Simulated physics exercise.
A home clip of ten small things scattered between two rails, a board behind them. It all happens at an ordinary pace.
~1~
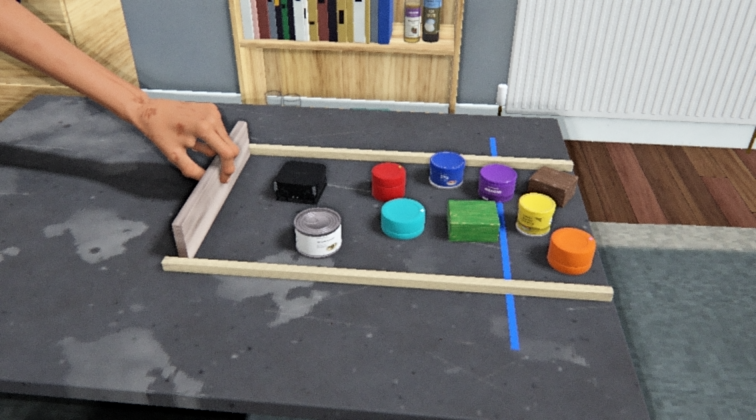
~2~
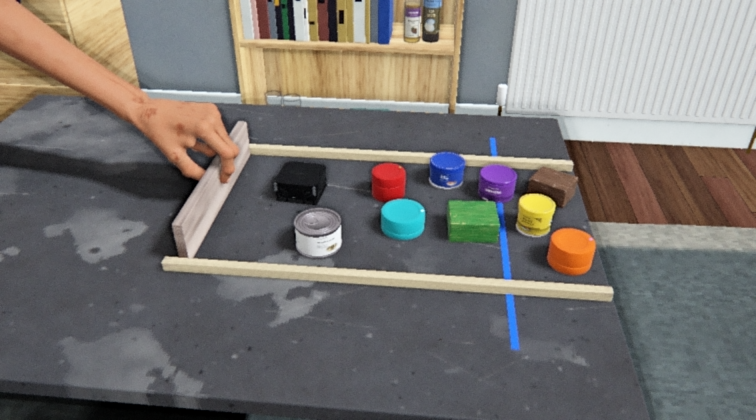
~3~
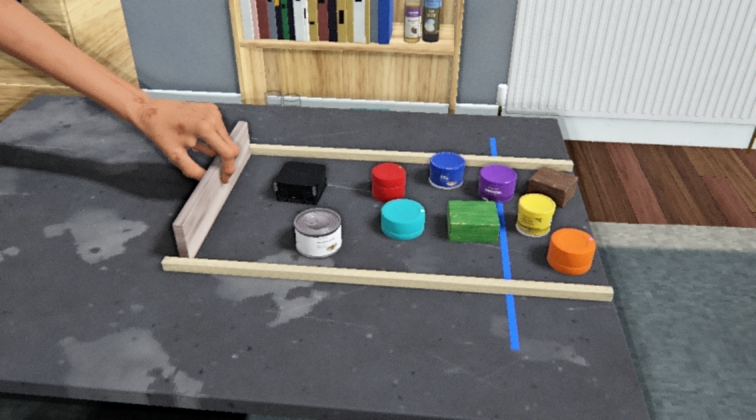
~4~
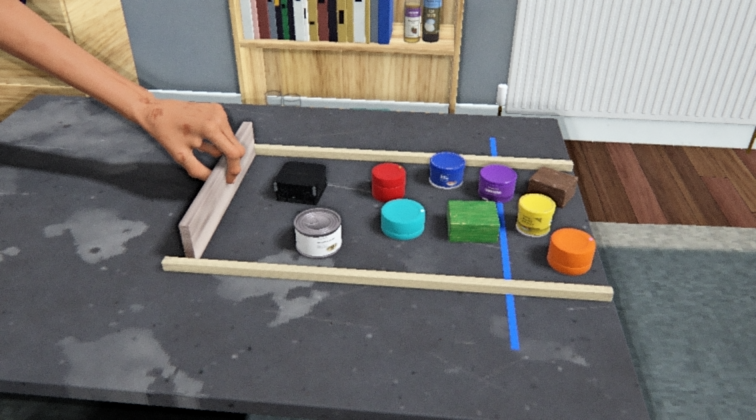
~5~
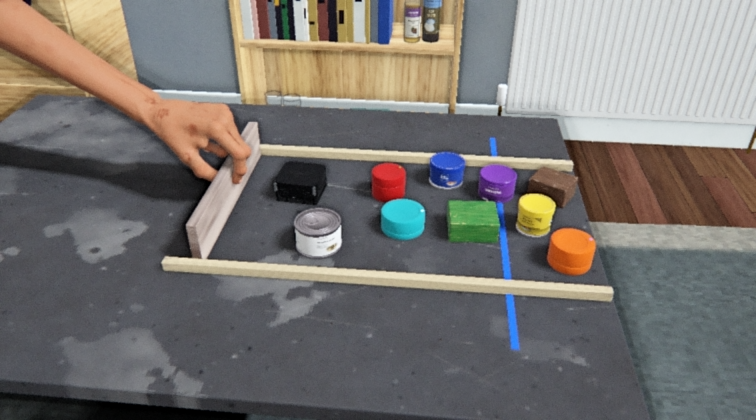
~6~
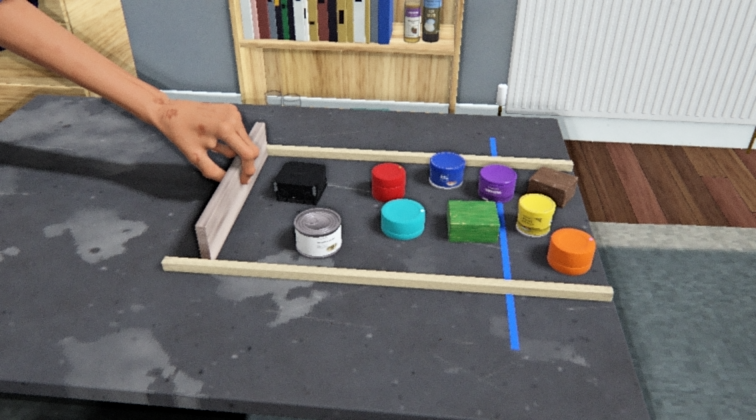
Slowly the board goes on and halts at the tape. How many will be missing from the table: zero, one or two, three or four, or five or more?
In the end the number that fall off is one or two.
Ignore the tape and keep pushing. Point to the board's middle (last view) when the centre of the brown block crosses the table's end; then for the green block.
Its middle is around (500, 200) and around (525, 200).
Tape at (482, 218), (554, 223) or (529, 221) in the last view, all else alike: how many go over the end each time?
Try by try, 0, 6 and 4.
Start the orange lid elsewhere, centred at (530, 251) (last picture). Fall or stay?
From there it stays on.
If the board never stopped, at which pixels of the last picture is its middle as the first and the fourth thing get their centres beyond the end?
About (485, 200), then (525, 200).
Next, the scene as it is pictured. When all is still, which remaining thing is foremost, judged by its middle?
Foremost is the brown block.
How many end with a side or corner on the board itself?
In contact: 4.
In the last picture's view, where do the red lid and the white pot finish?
First (563, 198), then (530, 250).
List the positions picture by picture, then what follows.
In the first picture, orange lid (571, 251); brown block (552, 187); yellow pot (535, 216); board (217, 184); tape (501, 219).
In the second picture, brown block (552, 187); blue tin (447, 171).
In the third picture, yellow pot (535, 216); white pot (318, 233).
In the fourth picture, orange lid (571, 252); red lid (388, 183).
In the fifth picture, brown block (552, 187); green block (472, 222).
In the sixth picture, orange lid (571, 252); brown block (552, 187); yellow pot (535, 216); board (237, 185); tape (501, 219).
Early on, none off yet; orange lid at rest near (571, 252); brown block at rest near (552, 187); yellow pot at rest near (535, 216).
Finally, the number that fall off is one or two; lost, yellow pot.
